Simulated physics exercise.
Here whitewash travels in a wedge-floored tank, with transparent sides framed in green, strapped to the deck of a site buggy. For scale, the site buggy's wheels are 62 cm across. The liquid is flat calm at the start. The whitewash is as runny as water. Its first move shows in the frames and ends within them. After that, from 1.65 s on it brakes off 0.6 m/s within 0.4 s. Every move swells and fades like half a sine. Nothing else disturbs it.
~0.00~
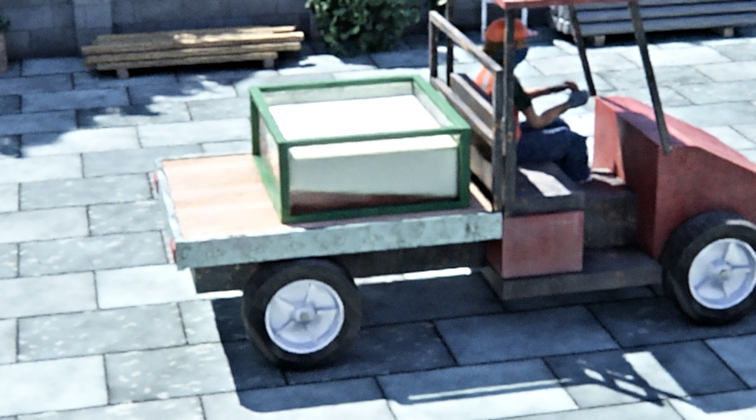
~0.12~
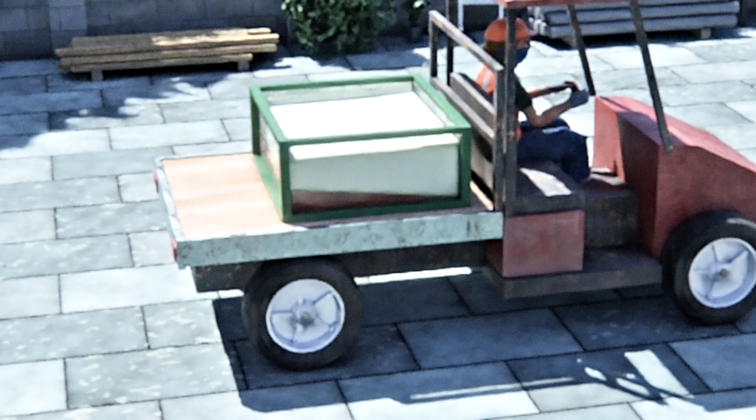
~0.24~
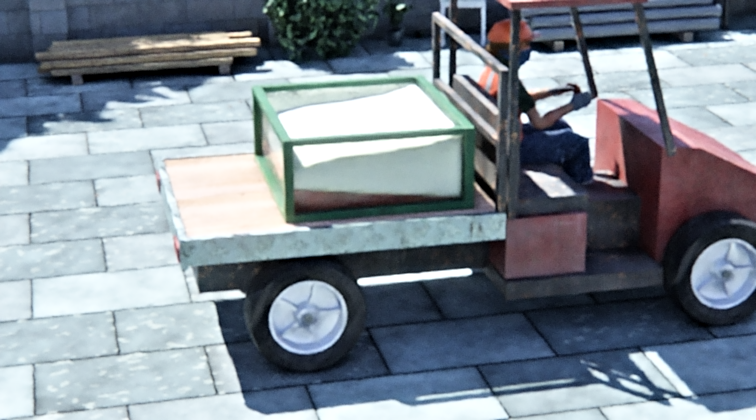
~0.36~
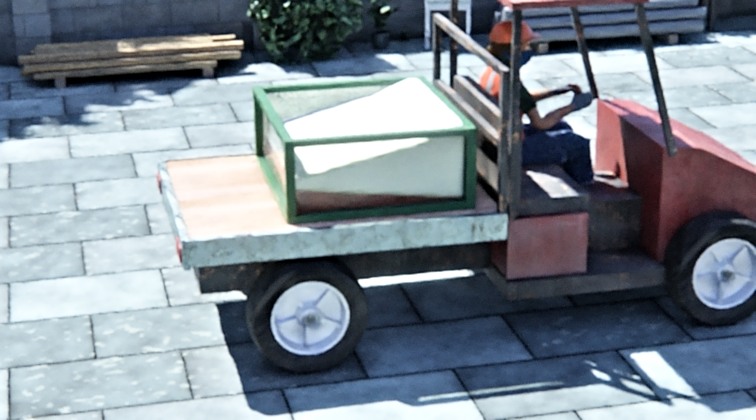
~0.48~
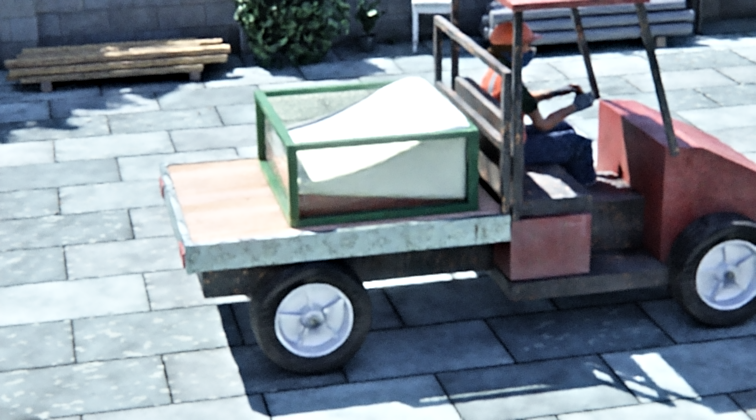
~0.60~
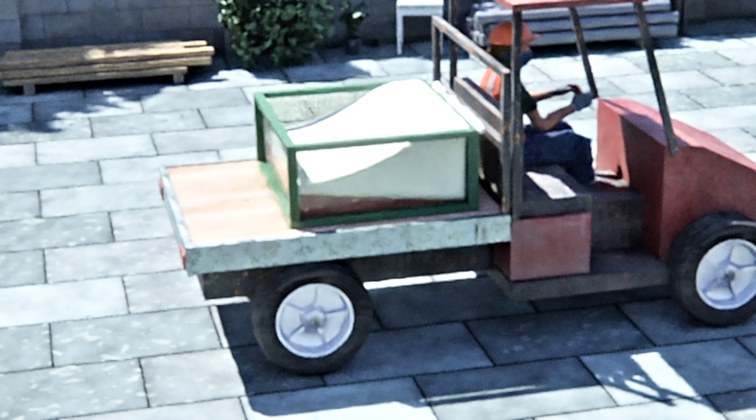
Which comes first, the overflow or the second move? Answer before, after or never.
It overflows before the second move starts.
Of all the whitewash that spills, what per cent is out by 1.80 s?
Some 30 per cent by then.
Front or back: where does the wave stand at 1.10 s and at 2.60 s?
At the back, then the back.
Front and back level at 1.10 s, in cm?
About 22 cm in front and 46 cm behind.
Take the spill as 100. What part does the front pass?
About 60 per cent.
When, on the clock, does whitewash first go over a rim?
Near 0.8 s.
By 1.10 s front 23 cm, middle 27 cm, back 45 cm above the lowest part of the floor; the loss stands at 1 per cent, over the front.
By 1.80 s front 43 cm, middle 26 cm, back 23 cm above the lowest part of the floor; the loss stands at 3 per cent, over the back and the front.
By 2.60 s front 24 cm, middle 25 cm, back 43 cm above the lowest part of the floor; the loss stands at 6 per cent, mostly over the front, some over the back.
By 5.03 s the loss stands at 8 per cent, over the front and the back; the first of it left at about 0.80 s, and the second move began at 1.65 s.
